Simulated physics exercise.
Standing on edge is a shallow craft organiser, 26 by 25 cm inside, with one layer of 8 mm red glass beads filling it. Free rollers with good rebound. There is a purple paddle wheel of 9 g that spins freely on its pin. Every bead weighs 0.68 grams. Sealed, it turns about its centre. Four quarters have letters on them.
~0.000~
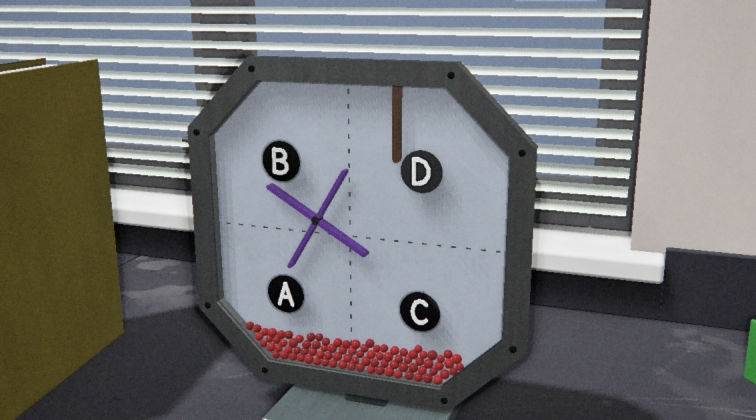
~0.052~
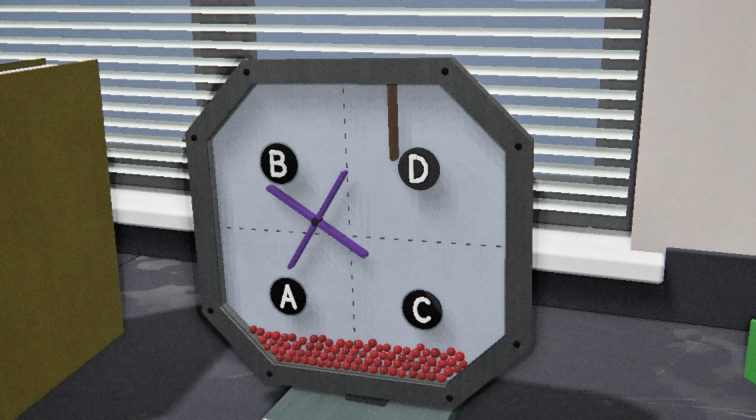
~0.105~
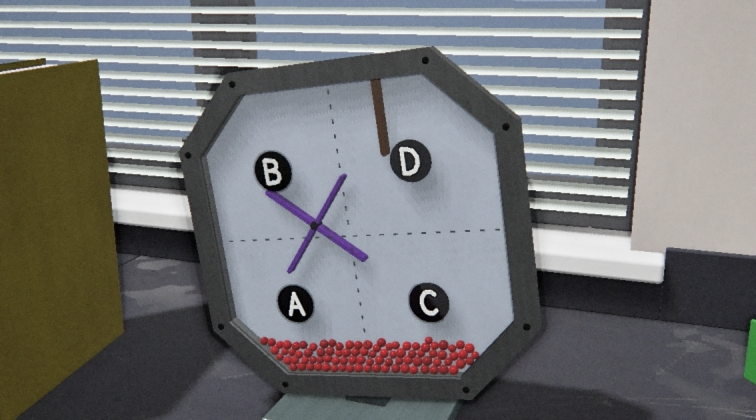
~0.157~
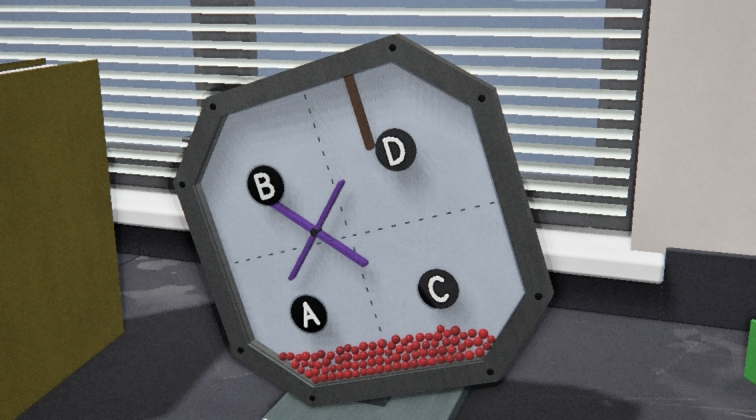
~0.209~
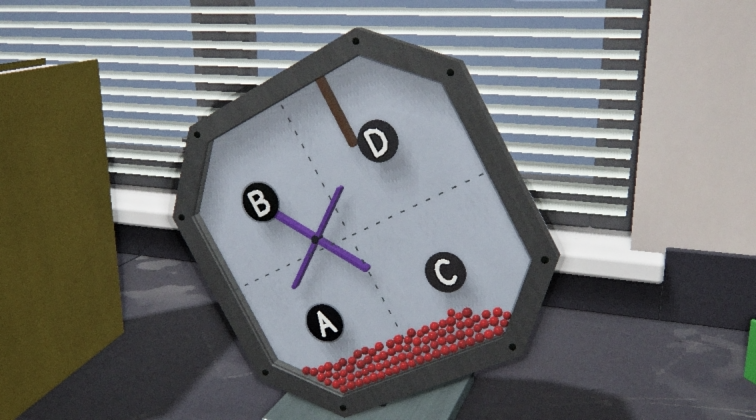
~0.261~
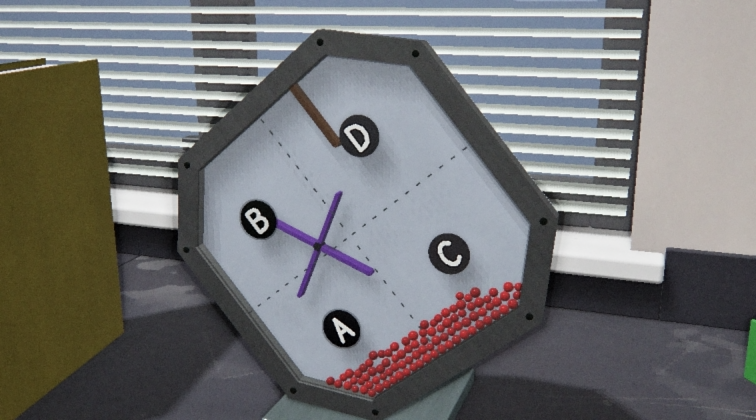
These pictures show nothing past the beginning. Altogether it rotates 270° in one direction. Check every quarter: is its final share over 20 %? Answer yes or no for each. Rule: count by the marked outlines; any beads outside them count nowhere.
A: No, B: No, C: Yes, D: Yes.
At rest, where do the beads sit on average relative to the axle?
Some 1 cm right and 10 cm below.
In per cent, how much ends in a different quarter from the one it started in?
About 85 percent.
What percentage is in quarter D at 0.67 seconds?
0 percent.
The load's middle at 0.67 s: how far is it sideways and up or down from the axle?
Position estimate: Right 4 cm, below 10 cm.
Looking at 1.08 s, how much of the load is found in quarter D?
Share: About 20 percent.
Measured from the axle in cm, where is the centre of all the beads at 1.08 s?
Offset: Approx. 9 cm right, 7 cm below.
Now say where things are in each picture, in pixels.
Level; about 90 beads; load centre (354, 355); top bead (418, 349); purple paddle wheel (317, 220); A (286, 294), B (281, 161), C (420, 312), D (422, 172), in the first frame.
Turned 2° anticlockwise; load centre (357, 355); top bead (421, 347), in the second frame.
Turned 8° anticlockwise; load centre (368, 356); top bead (429, 341); wall ends (385, 153), in the third frame.
Turned 18° anticlockwise; load centre (385, 355); top bead (483, 334); purple paddle wheel (316, 231), in the fourth frame.
Turned 29° anticlockwise; load centre (405, 351); top bead (498, 313), in the fifth frame.
Turned 40° anticlockwise; load centre (424, 344); top bead (519, 287); purple paddle wheel (319, 245); A (342, 329), B (259, 220), C (449, 254), D (359, 136), in the sixth frame.
After 0.67 s, it stands 125° anticlockwise; the beads' middle is 4 cm right of and 10 cm below the centre; A 35 %, B 65 %.
After 1.08 s, it has come round 211° anticlockwise; the beads' middle is 9 cm right of and 7 cm below the centre; B 80 %, D 20 %.
After 1.43 s, it has come round 270° anticlockwise; the beads' middle is 8 cm right of and 1 cm below the centre; B 35 %, C 5 %, D 60 %.
At rest by 3.3 s, it has come round 270° anticlockwise; A 0 %, B 0 %, C 45 %, D 55 %.
